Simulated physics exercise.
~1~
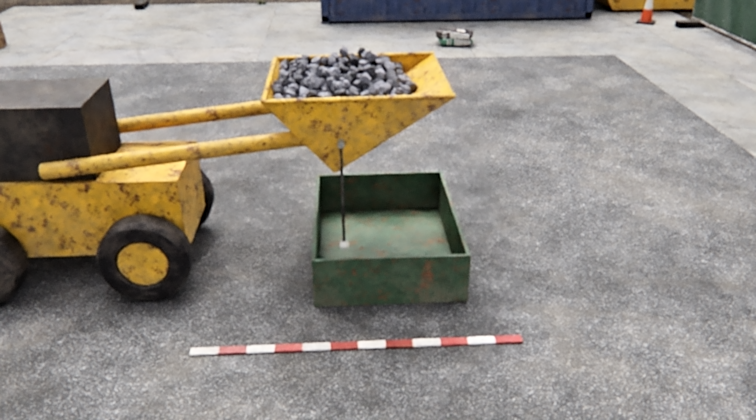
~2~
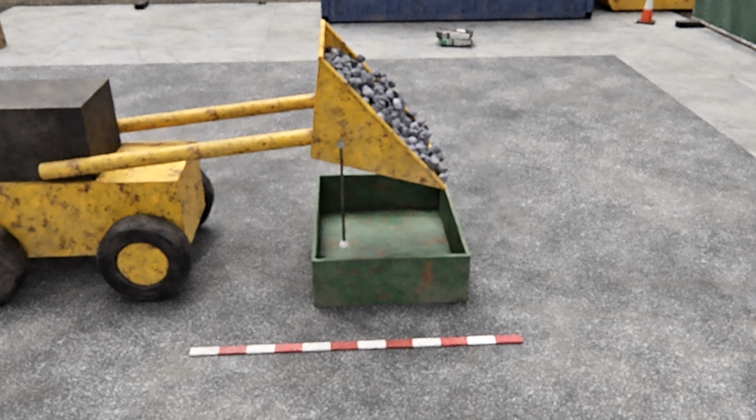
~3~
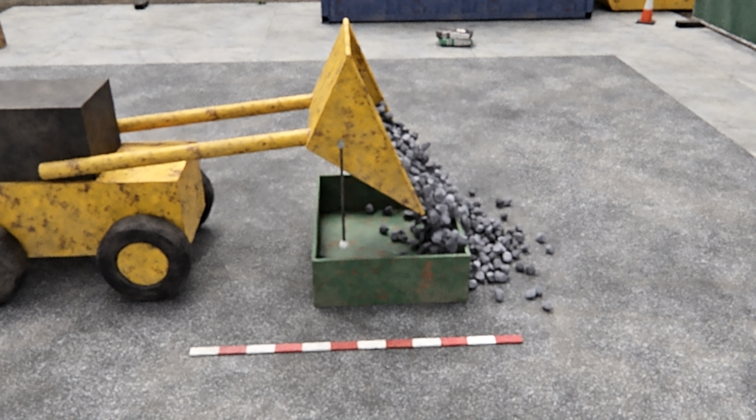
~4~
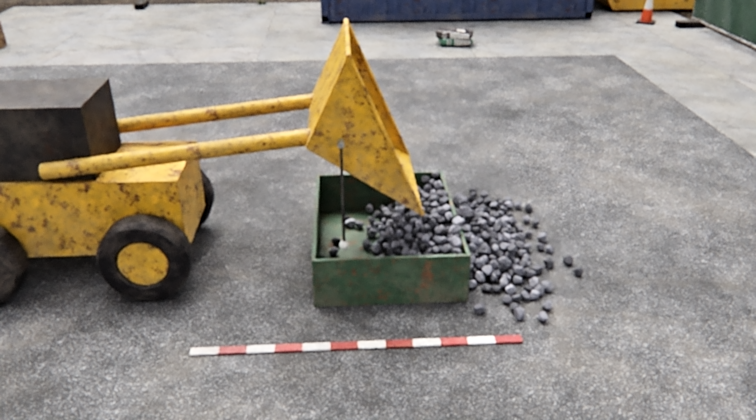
The clip shows a yellow loader holding a bucket of grey stones above a green open bin, then tipping it steeply to the right. The stones pour out, most landing in the bin and many spilling on the ground to its right, and the bucket stays tipped.
